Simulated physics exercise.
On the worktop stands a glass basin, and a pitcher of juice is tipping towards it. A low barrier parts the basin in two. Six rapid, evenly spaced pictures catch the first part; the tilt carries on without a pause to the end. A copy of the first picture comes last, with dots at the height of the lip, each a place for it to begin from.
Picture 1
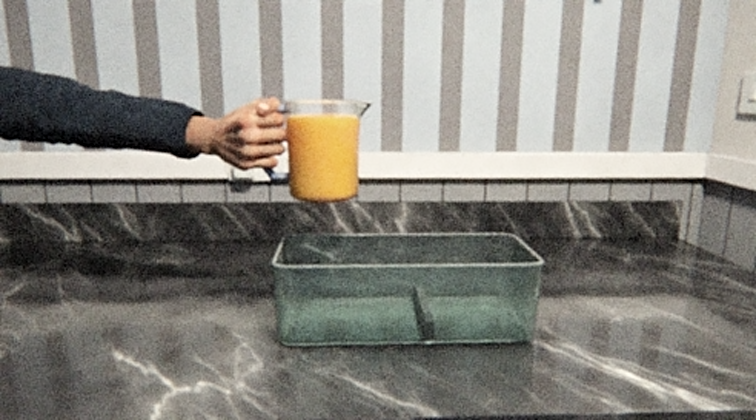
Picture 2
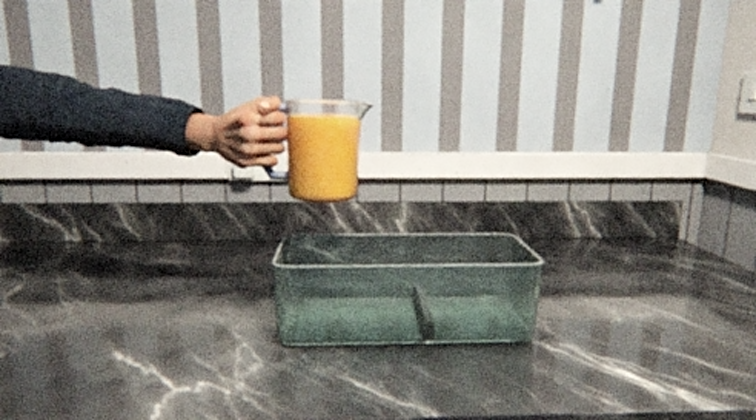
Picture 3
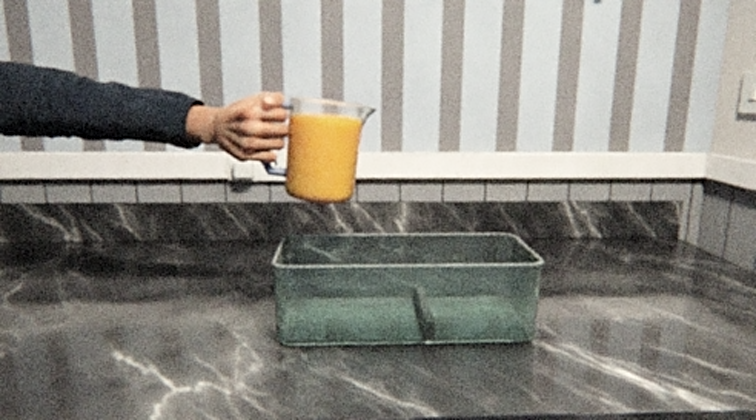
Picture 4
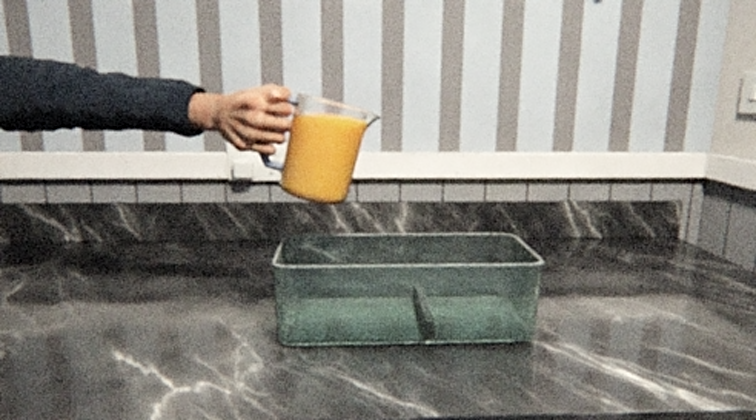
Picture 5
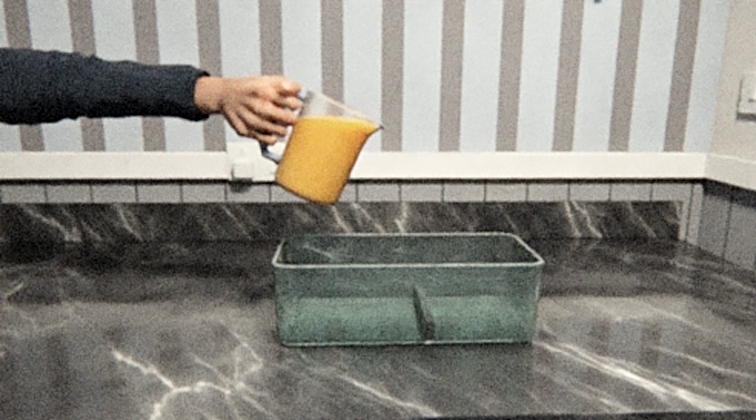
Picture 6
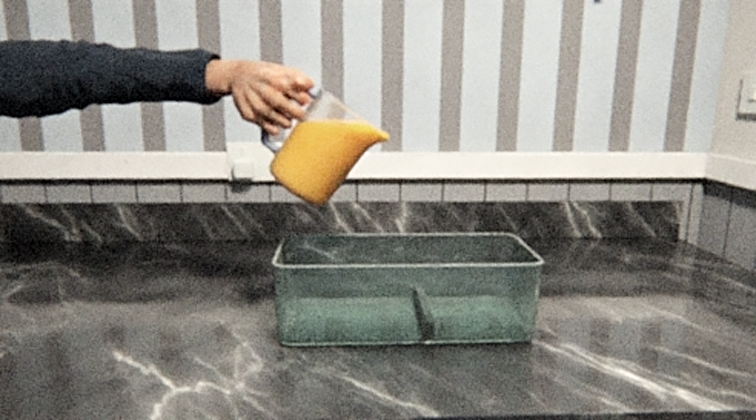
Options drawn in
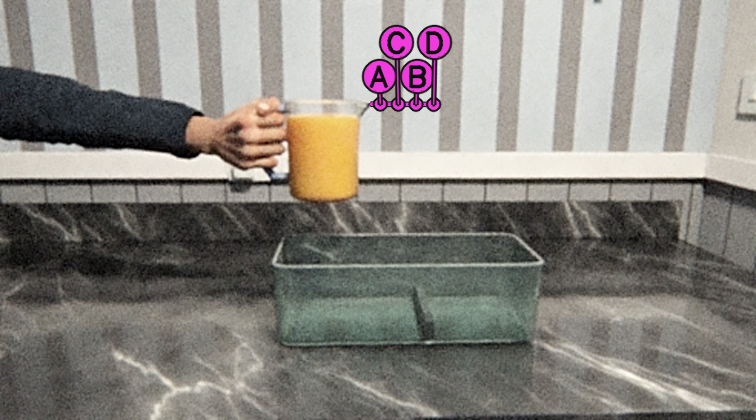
The footage shows a hand holding a clear pitcher of orange juice above a divided glass basin on a dark marbled worktop, first nearly still, then gradually tilting the pitcher to the right until the juice reaches its lip.
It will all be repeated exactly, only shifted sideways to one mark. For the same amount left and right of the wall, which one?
A beats the others.
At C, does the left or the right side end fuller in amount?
The right one.
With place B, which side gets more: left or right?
More ends on the right.
On the marked copy, A at (380, 104); B at (415, 104); C at (398, 104); D at (433, 104).
With A, about 50 % ends left of the wall and 48 % right of it.
With B, about 14 % ends left of the wall and 82 % right of it; 3 % is lost outside.
With C, about 25 % ends left of the wall and 73 % right of it.
With D, about 19 % ends left of the wall and 76 % right of it; 5 % is lost outside.
